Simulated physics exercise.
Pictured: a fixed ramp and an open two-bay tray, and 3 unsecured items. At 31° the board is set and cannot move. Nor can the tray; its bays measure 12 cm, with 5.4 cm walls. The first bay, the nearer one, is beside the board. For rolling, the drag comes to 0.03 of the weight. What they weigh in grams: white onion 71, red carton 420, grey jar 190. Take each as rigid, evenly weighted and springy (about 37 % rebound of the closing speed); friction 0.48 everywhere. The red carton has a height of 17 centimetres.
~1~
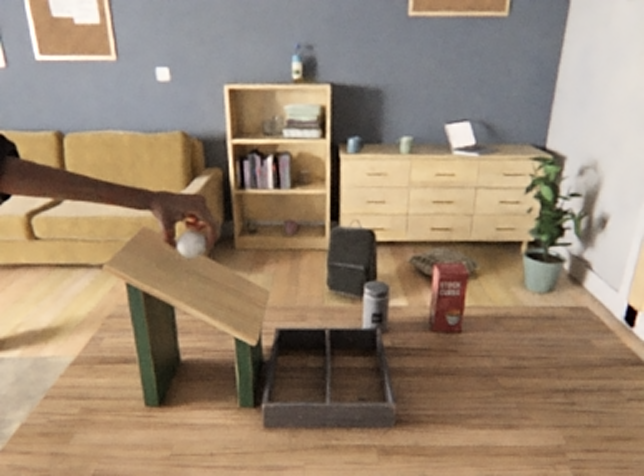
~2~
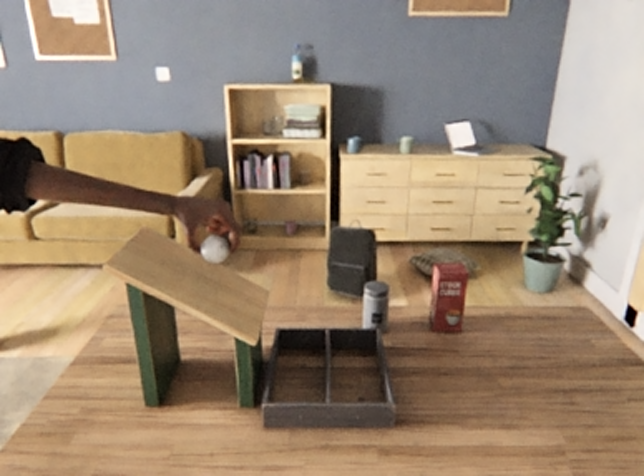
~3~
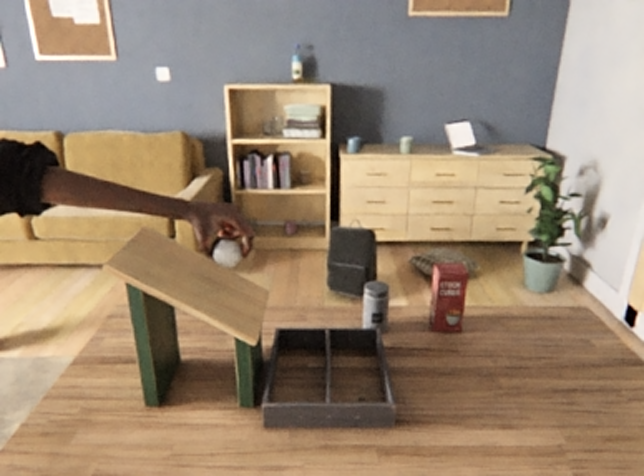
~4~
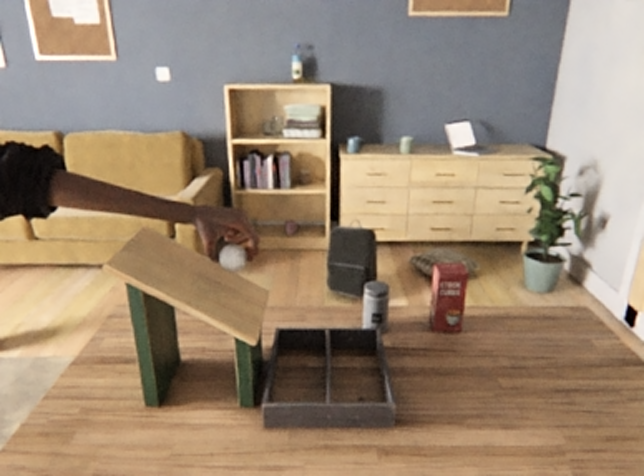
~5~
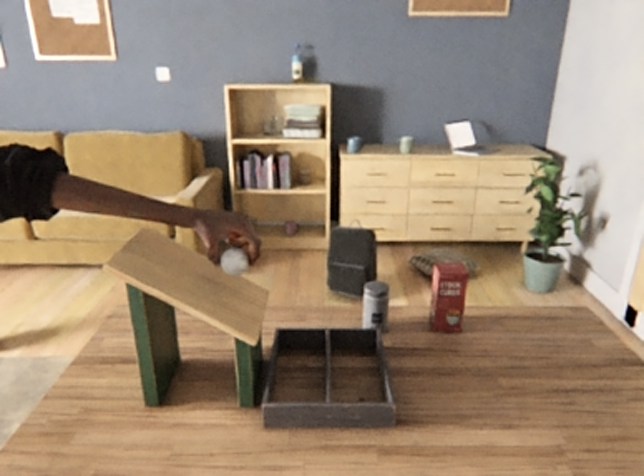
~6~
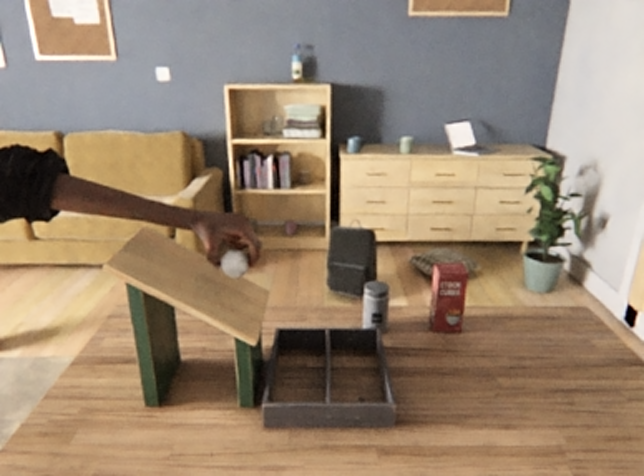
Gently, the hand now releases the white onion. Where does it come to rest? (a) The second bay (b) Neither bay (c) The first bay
The first bay (c).
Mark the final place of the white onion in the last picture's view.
It winds up close to (303, 372).
Then, 0.30 s past the last view, white onion near (263, 299).
Then, 0.50 s past the last view, it is in the nearer bay; white onion near (300, 371).
Finally, it is in the nearer bay; the bystanders still in place (within 4 cm). Final places as that camera would see them, white onion near (302, 372).
